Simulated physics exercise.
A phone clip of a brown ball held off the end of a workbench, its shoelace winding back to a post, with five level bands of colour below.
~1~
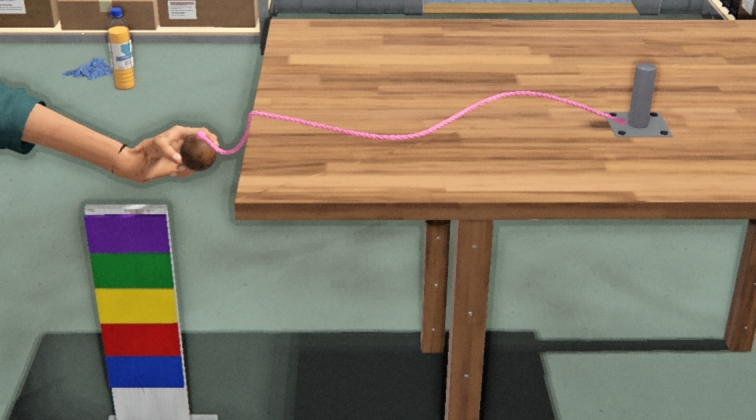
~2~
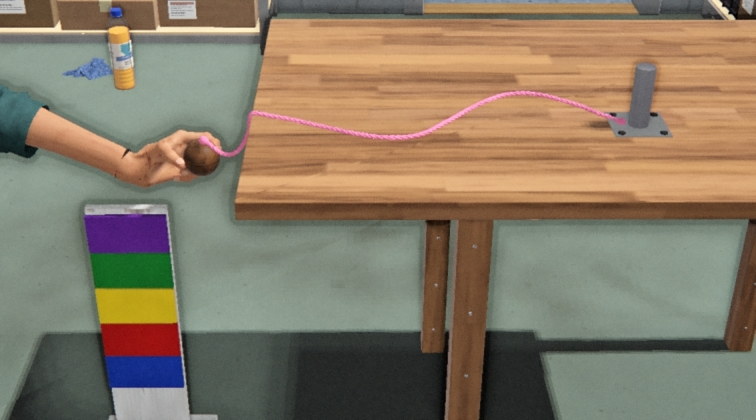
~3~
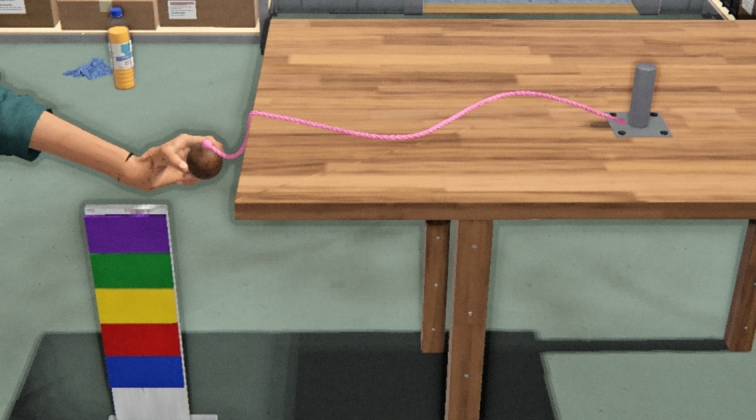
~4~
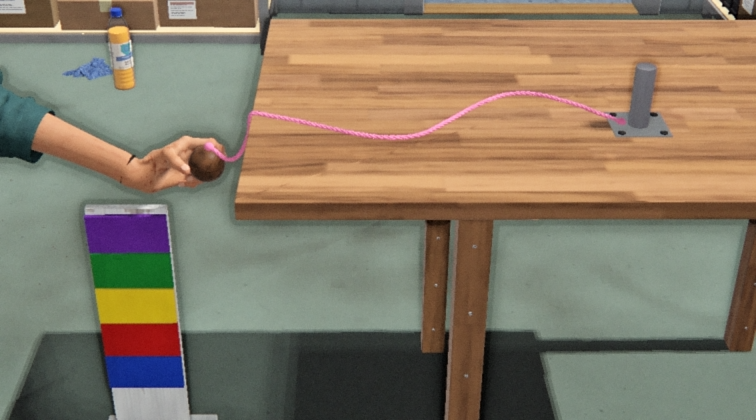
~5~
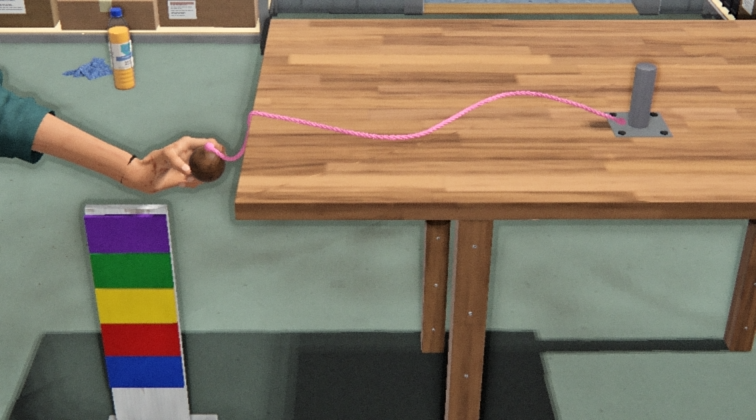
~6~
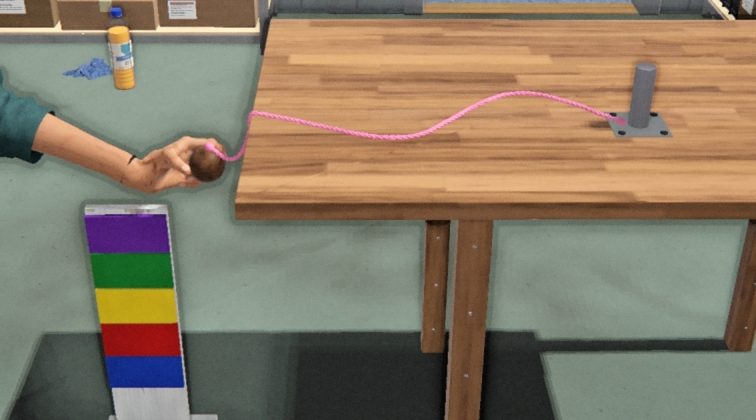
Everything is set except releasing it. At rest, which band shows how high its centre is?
The green band shows it.
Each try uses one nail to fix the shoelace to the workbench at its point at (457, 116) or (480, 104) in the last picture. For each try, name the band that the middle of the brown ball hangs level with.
In order: Purple; purple.
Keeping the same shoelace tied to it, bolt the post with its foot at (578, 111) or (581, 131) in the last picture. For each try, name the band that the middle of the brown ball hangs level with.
First case: Yellow. Second case: Yellow.
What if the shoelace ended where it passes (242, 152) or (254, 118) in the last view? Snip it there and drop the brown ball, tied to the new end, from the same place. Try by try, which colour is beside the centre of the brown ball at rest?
Purple; none, it hangs higher.
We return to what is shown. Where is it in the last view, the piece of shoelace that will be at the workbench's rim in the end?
(319, 126), give or take.
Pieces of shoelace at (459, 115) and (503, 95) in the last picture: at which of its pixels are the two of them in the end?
Roughly (411, 114) for the first and (481, 117) for the second.
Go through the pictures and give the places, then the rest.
Brown ball (198, 153); purple (127, 236); green (132, 272); yellow (136, 307); red (141, 341); blue (145, 373), in the first picture.
Brown ball (202, 158); shoelace through (581, 106) (498, 97) (440, 126) (354, 134) (262, 115), in the second picture.
Brown ball (205, 161), in the third picture.
Brown ball (207, 164); shoelace through (581, 106) (498, 97) (440, 126) (354, 134) (262, 115), in the fourth picture.
Brown ball (207, 164), in the fifth picture.
Brown ball (207, 164); shoelace through (581, 106) (498, 97) (440, 126) (354, 134) (262, 115), in the sixth picture.
A little later, ball near (265, 256); level with purple.
Next, ball near (246, 262); level with green.
When it is over, ball near (257, 269); level with green. Its centre hangs level with the green band.
